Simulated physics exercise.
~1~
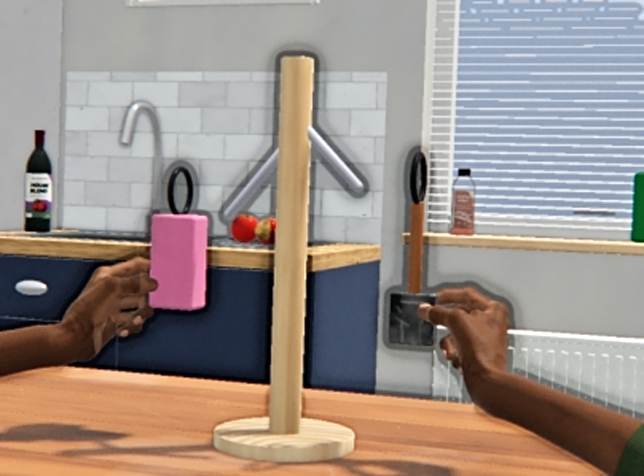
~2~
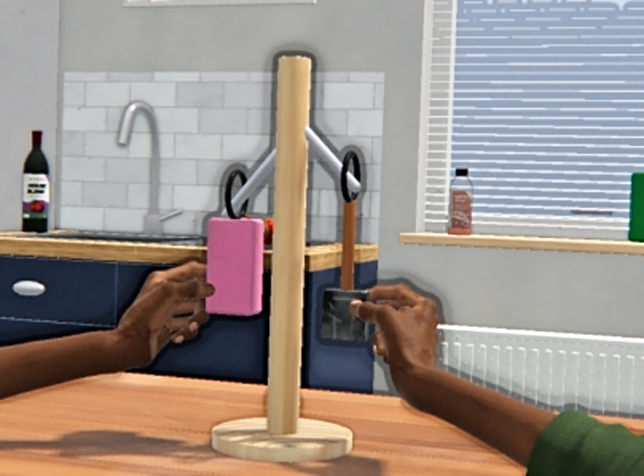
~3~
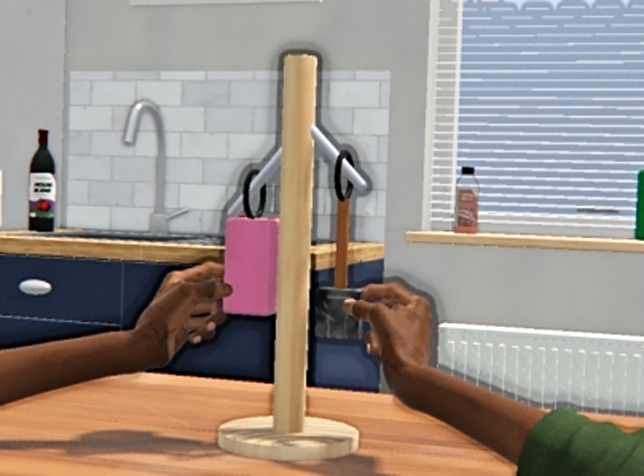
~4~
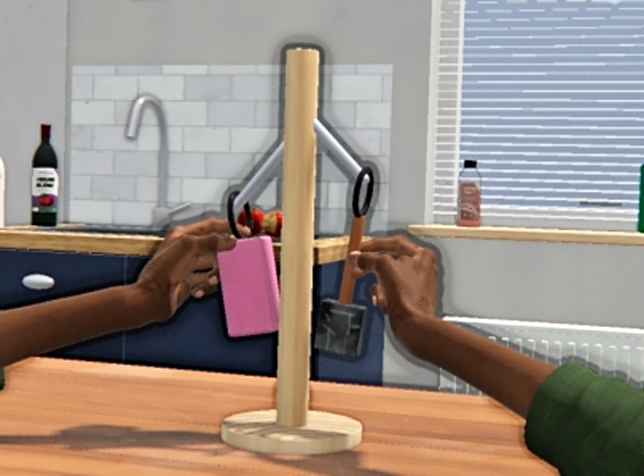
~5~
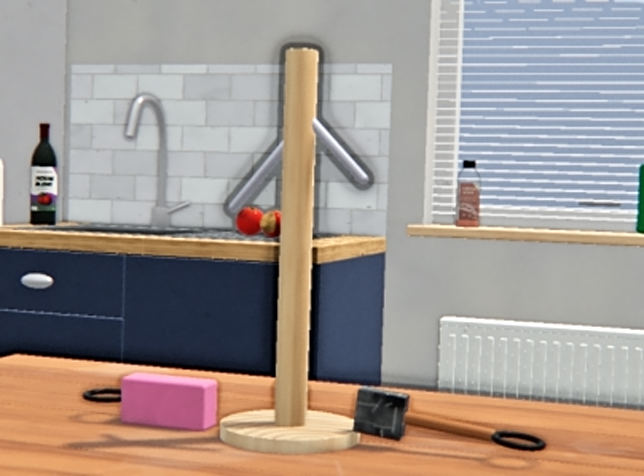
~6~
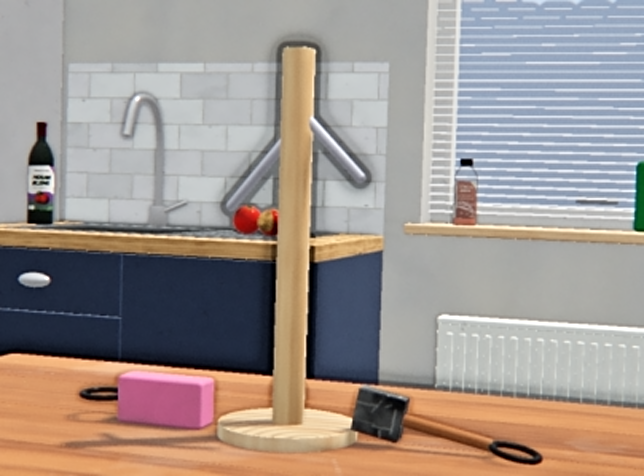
We see two hands bring a pink pouch and a black brush inward to the sloping pegs of a wooden stand, then let go and draw back. Both items slip down and end up lying on the table, the pouch left of the base and the brush right.
